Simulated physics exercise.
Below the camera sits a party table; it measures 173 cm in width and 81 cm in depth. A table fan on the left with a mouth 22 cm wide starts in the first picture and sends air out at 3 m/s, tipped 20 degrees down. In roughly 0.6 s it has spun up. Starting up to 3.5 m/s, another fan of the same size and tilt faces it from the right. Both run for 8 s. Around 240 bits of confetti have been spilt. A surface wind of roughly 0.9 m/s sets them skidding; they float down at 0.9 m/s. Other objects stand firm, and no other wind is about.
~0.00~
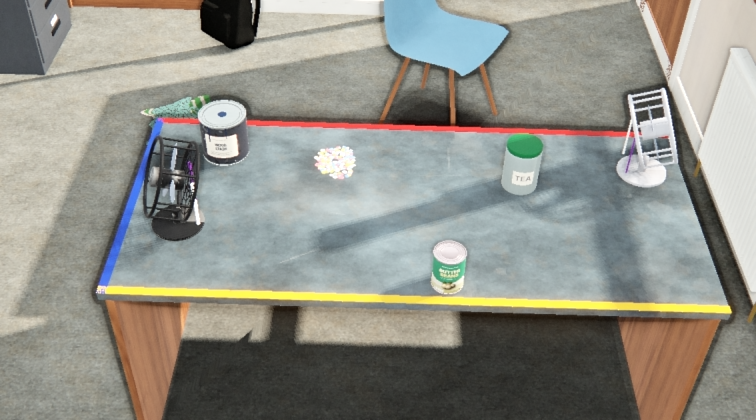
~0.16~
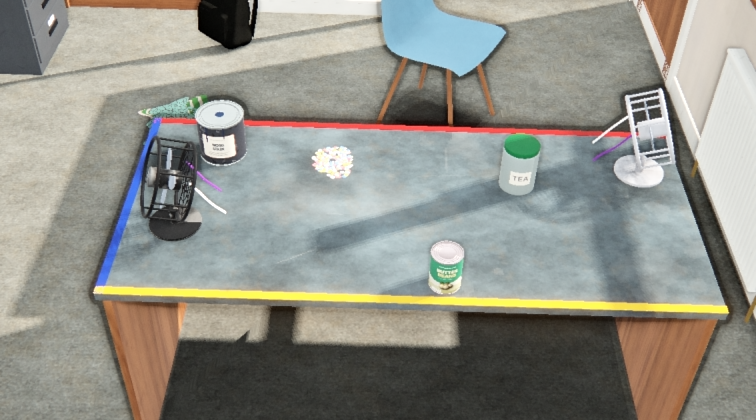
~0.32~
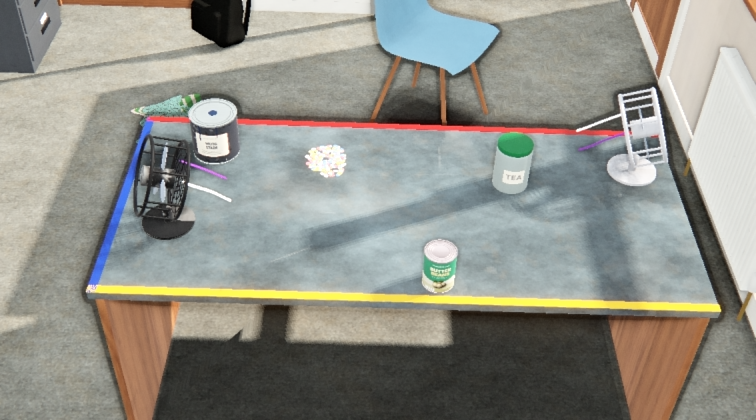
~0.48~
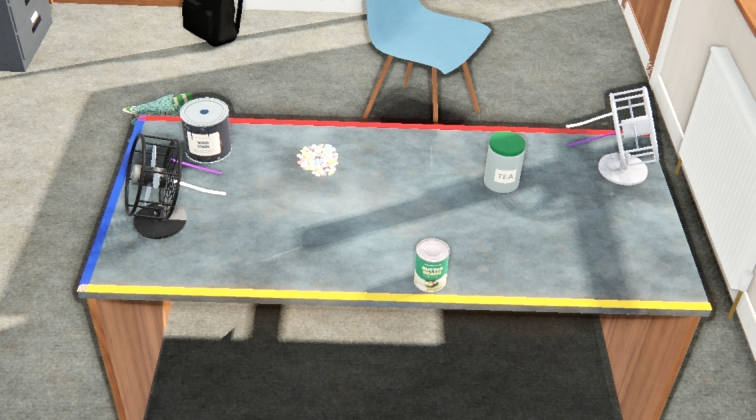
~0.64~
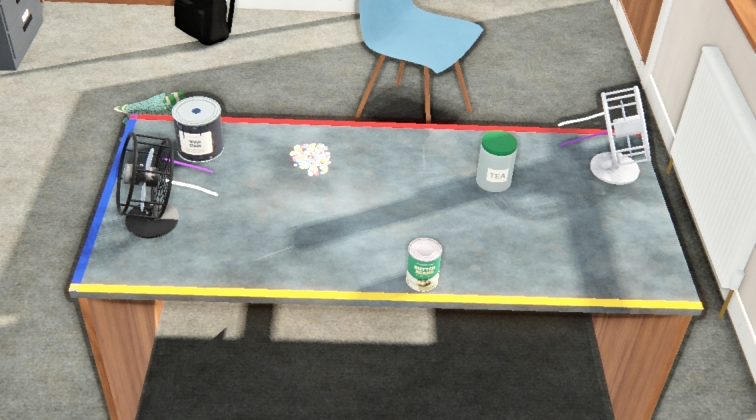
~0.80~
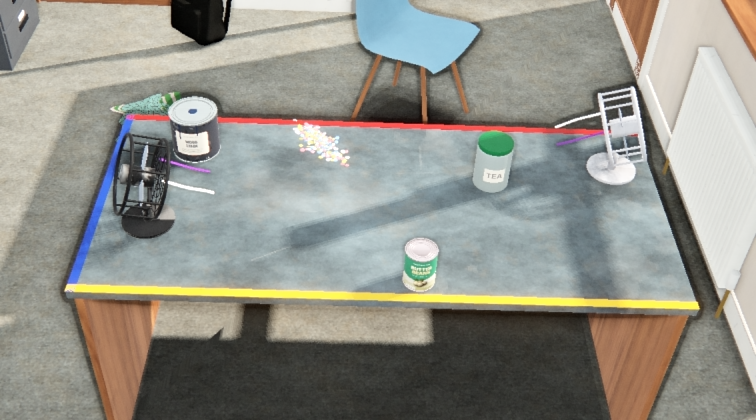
The video shows two table fans facing each other across a table with a jar and tins, their streamers lifting as they blow, before a still pile of confetti begins to stir and spreads toward the right.
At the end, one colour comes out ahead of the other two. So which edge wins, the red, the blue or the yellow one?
The red edge wins.
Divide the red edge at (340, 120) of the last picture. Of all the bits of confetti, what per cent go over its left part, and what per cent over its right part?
About 100 per cent left, about 0 per cent right.
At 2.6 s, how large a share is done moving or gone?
I would put it at around 100 %.
After 1.6 s, 0 % are still on the top, 0 % are over the yellow edge, 100 % over the red edge and 0 % over the blue edge.
After 2.6 s, 0 % are still on the top, 0 % are over the yellow edge, 100 % over the red edge and 0 % over the blue edge.
After 4.4 s, 0 % are still on the top, 0 % are over the yellow edge, 100 % over the red edge and 0 % over the blue edge.
After 8.0 s, at the end, 0 % are over the yellow edge, 100 % over the red edge and 0 % over the blue edge.
